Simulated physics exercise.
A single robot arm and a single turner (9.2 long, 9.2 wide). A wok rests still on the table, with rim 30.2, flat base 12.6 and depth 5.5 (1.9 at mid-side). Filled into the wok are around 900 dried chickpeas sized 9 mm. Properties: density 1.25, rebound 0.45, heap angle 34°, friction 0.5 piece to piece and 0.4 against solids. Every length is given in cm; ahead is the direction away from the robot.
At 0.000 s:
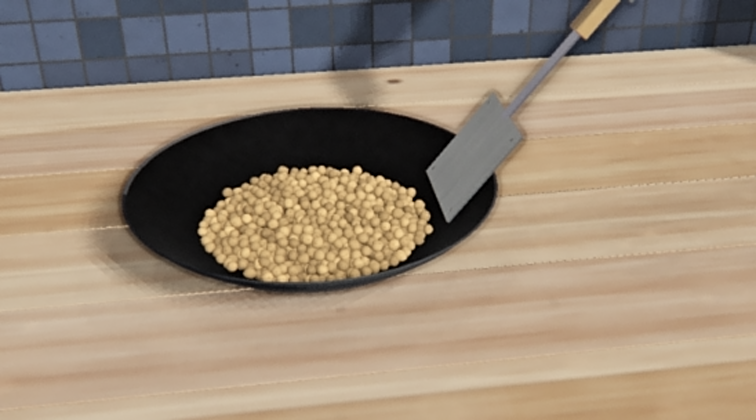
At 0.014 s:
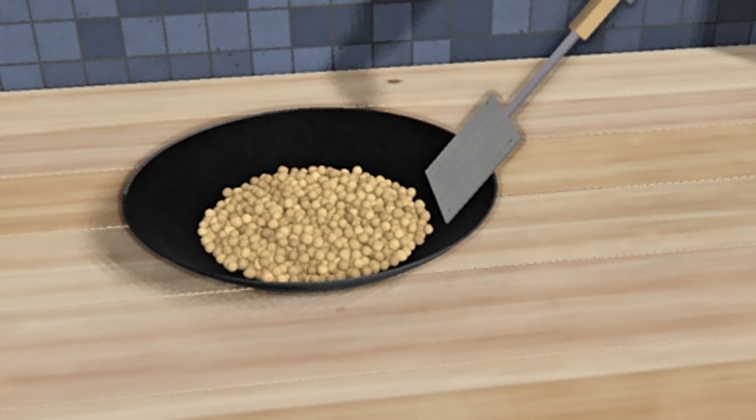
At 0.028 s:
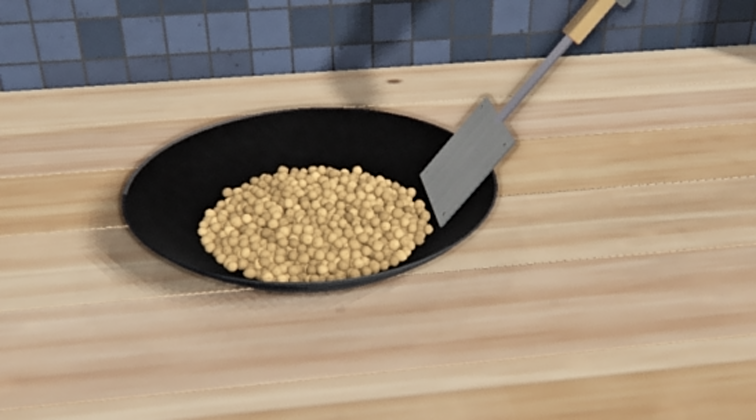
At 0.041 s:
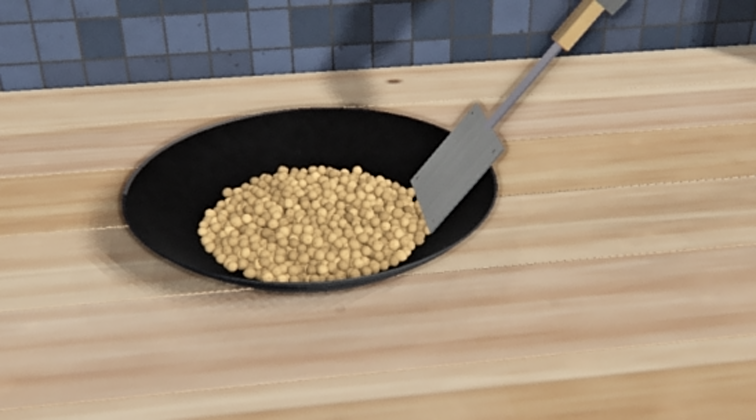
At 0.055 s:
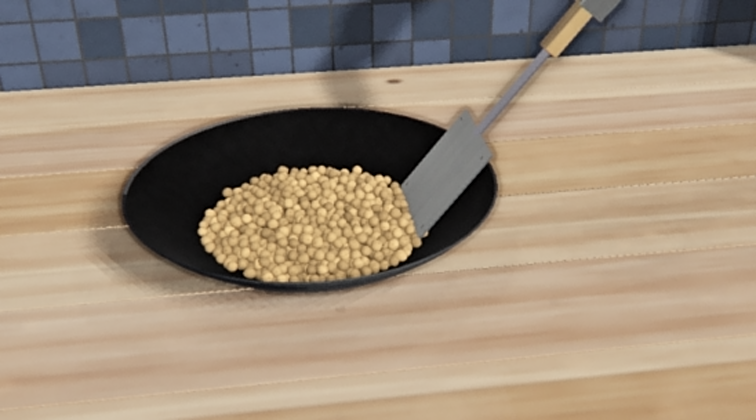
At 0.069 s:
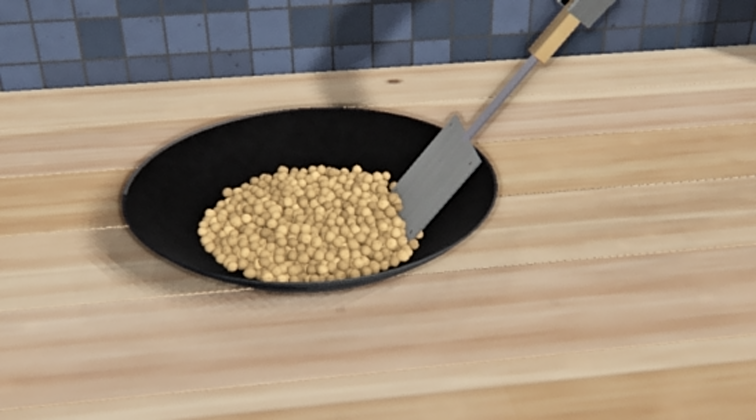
A grey metal turner with a pale wooden handle, held at the upper right by a barely visible grey gripper, slides down and left inside the wok, pressing into the right edge of the tan chickpeas and nudging them slightly leftward. The black wok rests motionless left of centre, its chickpeas heaped low. The steady view looks down across a light wooden counter toward blue tiles.
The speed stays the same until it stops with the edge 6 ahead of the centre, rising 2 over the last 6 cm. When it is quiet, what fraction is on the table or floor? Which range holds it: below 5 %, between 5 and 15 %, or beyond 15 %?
The range below 5 %.
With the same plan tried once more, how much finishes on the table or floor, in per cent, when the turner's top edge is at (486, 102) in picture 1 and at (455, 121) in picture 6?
It works out to about 0 %, more or less.
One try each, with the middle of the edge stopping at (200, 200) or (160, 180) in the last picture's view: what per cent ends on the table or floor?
Respectively some 20 and 35 percent end on the table or floor.
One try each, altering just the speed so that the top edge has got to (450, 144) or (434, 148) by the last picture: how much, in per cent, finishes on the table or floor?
Estimates: Near 5 %, near 15 %.
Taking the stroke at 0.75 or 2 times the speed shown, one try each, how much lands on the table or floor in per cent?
I'd expect close to 0 and then close to 20 percent.
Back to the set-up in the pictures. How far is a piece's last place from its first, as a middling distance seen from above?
The value is roughly 5 cm.
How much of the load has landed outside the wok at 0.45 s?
Estimate: About 0 percent.
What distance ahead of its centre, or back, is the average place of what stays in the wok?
Roughly 5.0 centimetres ahead.
After 0.14 s, sloping 51°, highest piece 5 above the table; 900 in the wok.
After 0.21 s, sloping 51°, highest piece 5 above the table; 900 in the wok.
After 0.45 s, sloping 51°, highest piece 6 above the table; 898 in the wok, 2 on the table or floor.
After 1.50 s, sloping 51°, highest piece 6 above the table; 898 in the wok, 2 on the table or floor.
In the end, 898 in the wok, 2 on the table or floor. That is 0 % on the table or floor.
